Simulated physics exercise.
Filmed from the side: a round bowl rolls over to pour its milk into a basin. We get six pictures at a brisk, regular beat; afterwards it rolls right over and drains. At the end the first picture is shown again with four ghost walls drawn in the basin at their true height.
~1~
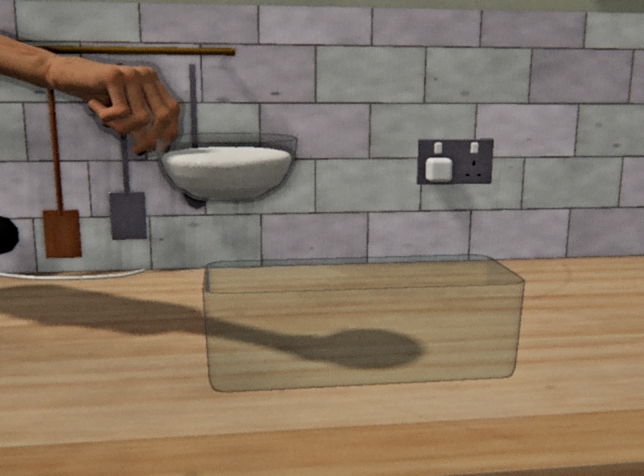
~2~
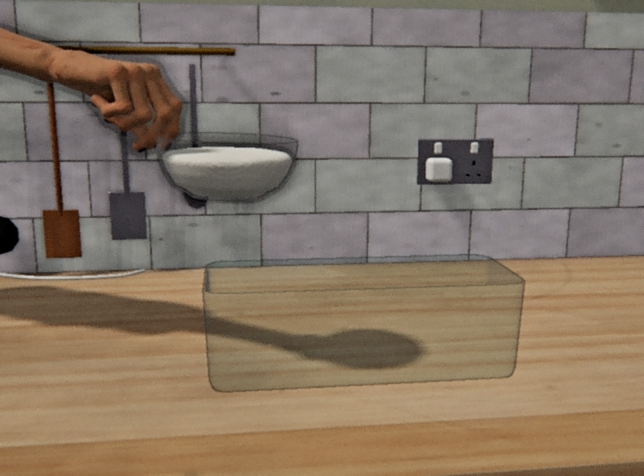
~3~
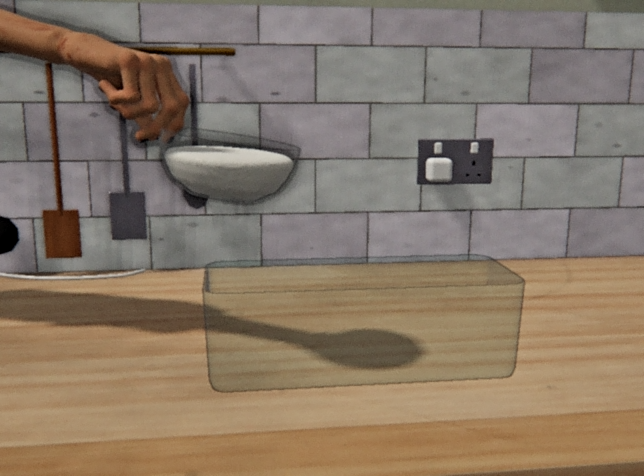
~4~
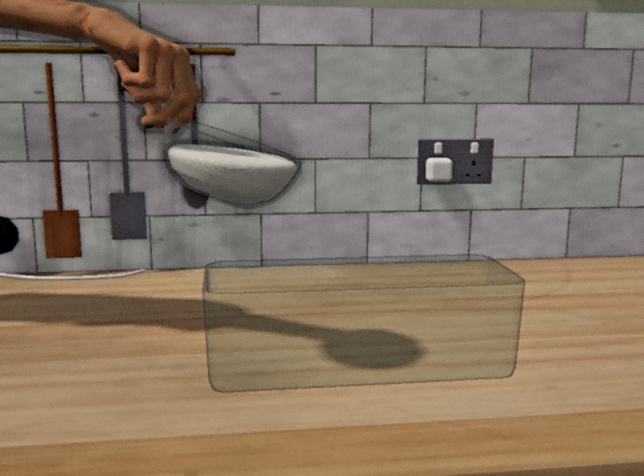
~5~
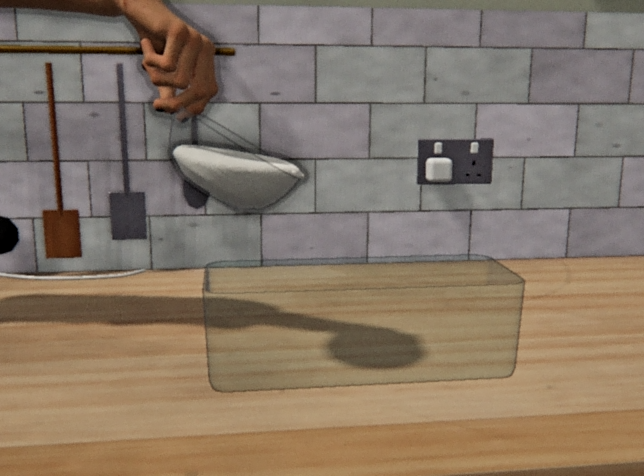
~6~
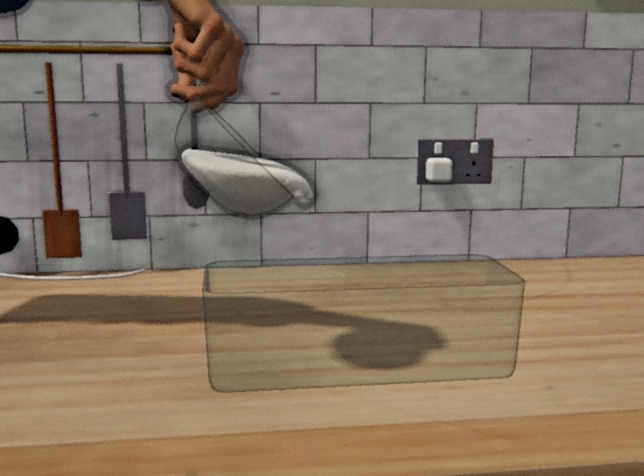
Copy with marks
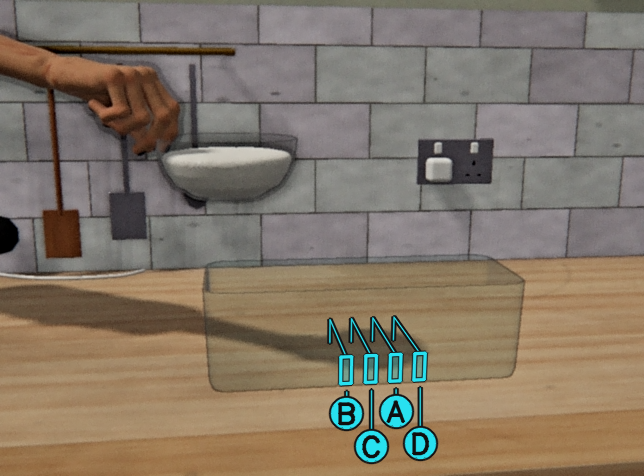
A hand held a clear round bowl of milk above a see-through basin on a wooden counter, then moved right as the bowl tilted steadily rightward until milk reached just over its lip.
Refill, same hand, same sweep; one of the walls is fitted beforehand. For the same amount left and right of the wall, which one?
B works best here.
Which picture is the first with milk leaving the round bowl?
Picture 5.
In cyan, A at (396, 389); B at (346, 391); C at (371, 390); D at (420, 387).
Choosing A, about 67 % ends left of the wall and 24 % right of it; 9 % is lost outside.
Choosing B, about 48 % ends left of the wall and 49 % right of it; 3 % is lost outside.
Choosing C, about 69 % ends left of the wall and 25 % right of it; 5 % is lost outside.
Choosing D, about 75 % ends left of the wall and 22 % right of it; 3 % is lost outside.
